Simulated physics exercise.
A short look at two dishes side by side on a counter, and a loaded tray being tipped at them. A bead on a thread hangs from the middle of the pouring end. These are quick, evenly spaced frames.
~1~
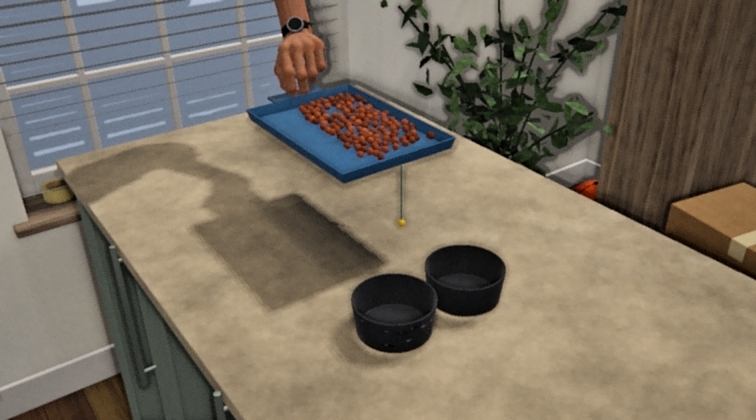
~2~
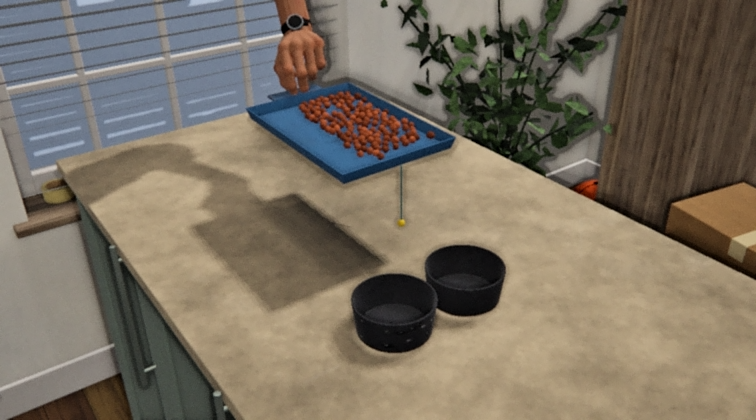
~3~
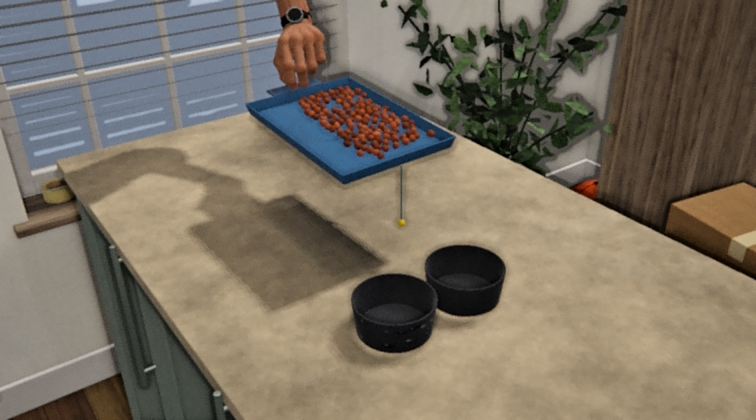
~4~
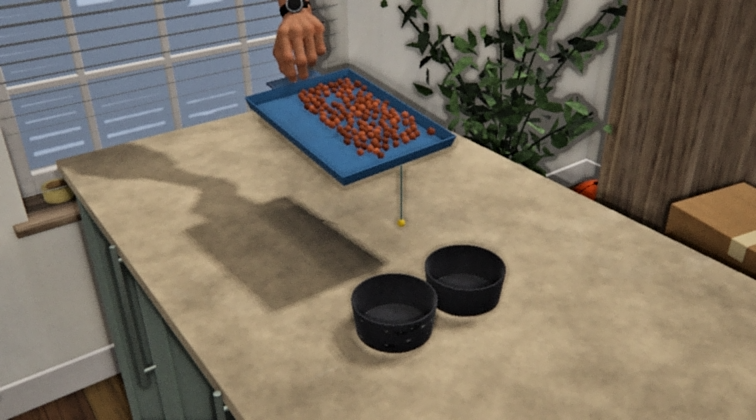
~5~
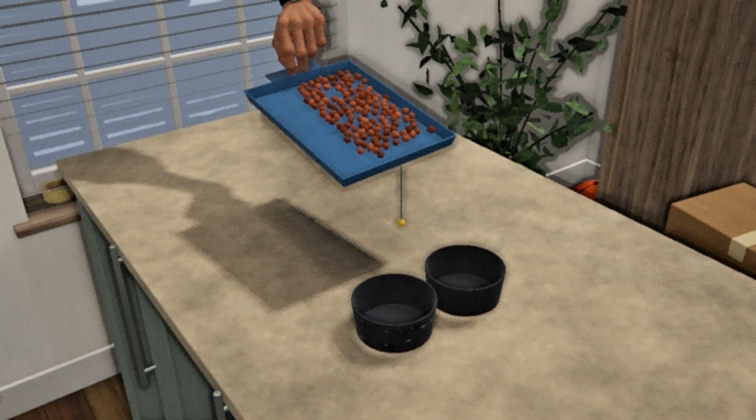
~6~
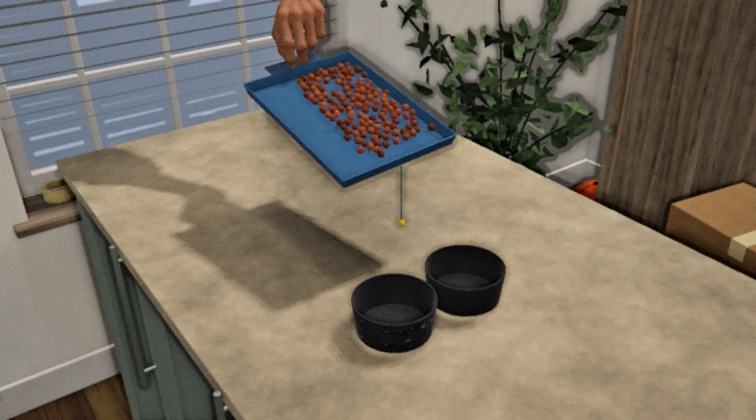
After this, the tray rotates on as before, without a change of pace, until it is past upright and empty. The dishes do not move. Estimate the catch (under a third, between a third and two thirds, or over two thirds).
Caught overall: Less than a third.
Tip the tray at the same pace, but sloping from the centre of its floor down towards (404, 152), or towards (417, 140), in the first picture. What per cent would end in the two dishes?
First some 0, then 0 per cent.
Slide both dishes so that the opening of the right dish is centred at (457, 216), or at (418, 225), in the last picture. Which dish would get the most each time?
One: The left-hand dish. Two: The left-hand dish.
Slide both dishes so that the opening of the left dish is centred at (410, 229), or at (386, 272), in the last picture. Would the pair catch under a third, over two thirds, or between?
At the first place less than a third, at the second between a third and two thirds.
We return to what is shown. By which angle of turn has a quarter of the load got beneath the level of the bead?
Near 105 degrees.
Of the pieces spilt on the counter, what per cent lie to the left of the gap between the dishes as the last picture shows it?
Close to 100 per cent.
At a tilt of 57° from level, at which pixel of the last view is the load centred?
Around (370, 148).
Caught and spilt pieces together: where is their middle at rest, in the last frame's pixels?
Near (375, 285).
Shortly afterwards, tray tipped steeply; all but a few on the tray; only a few outside both; only a few in the air.
Next, tray tipped right over; the bulk on the tray; a little outside both; only a few in the air.
Some moments later, tray tipped past a quarter turn; only a few in the left dish; a little in the right dish; all but a few outside both.
In the end, tray tipped past a quarter turn; only a few in the left dish; a little in the right dish; all but a few outside both.
